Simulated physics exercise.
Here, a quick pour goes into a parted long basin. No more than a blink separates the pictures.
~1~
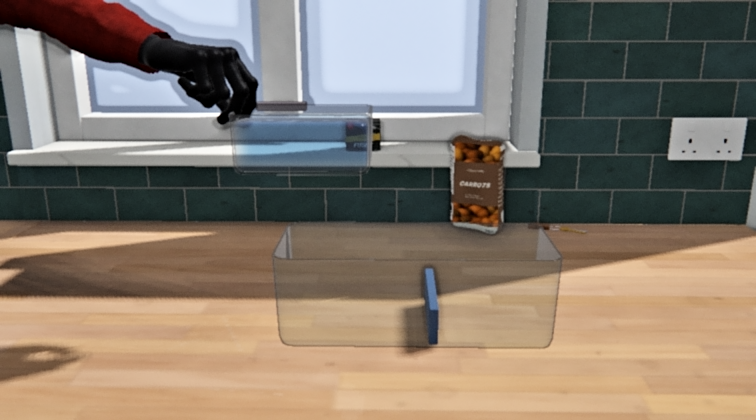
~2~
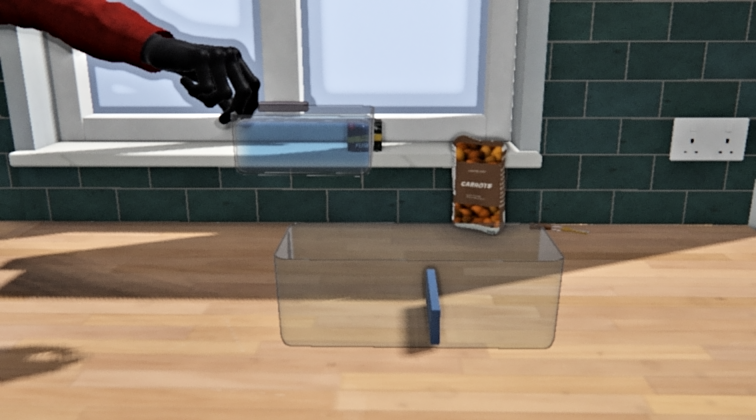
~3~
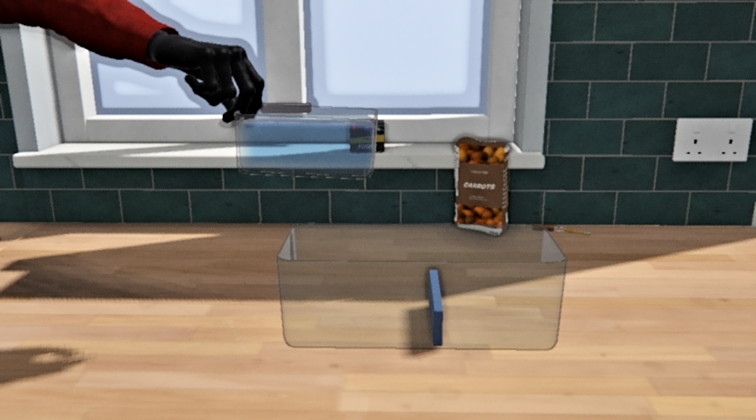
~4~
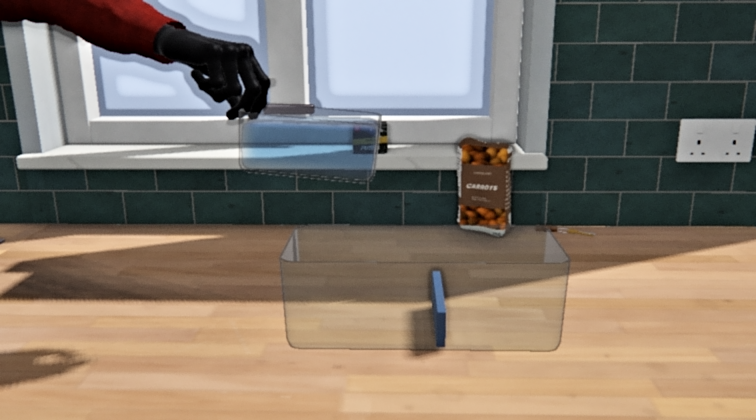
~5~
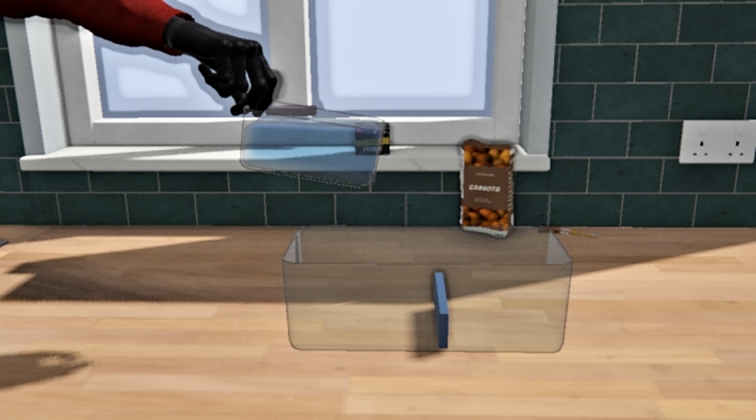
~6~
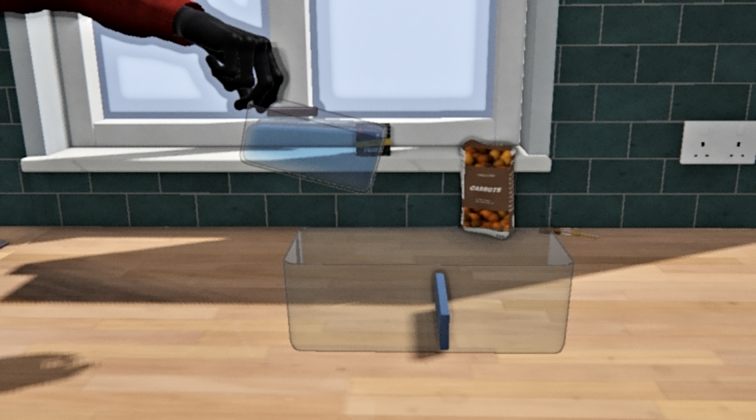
To begin with, a black-gloved hand in a red sleeve holds a clear container of blue liquid level above a long transparent basin with a blue divider, beside a packet near the window. The container then gradually tilts, its right end dipping lower, while the basin and packet stay on the wooden counter.
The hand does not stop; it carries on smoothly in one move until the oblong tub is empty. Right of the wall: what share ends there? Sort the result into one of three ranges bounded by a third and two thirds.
It falls in the middle range, a third to two thirds.
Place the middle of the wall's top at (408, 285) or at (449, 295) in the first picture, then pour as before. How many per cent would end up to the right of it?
Roughly 65 % and then 20 %.
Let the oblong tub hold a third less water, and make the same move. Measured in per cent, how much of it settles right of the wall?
It comes to 15 per cent or so.
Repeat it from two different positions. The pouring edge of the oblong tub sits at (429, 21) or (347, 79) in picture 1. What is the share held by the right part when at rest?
Roughly 70 per cent, and 25 per cent.
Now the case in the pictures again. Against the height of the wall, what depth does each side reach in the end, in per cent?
Close to 30 for the left and 40 for the right.
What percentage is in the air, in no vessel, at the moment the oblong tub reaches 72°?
Share out of both vessels: Approx. 40 %.
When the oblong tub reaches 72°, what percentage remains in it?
Near 30 percent is still in there.
A moment on, the oblong tub is tipped part way and 30 per cent is still to pour, 8 is left of the wall and 23 right of it.
Next, the oblong tub is tipped right over and 5 per cent is still to pour, 41 is left of the wall and 46 right of it.
Then the oblong tub is tipped right over and 0 per cent is still to pour, 48 is left of the wall and 46 right of it.
Later the oblong tub is tipped right over and 0 per cent is still to pour, 48 is left of the wall and 46 right of it.
Finally, 48 per cent lies left of the wall, 46 right of it and 6 outside.
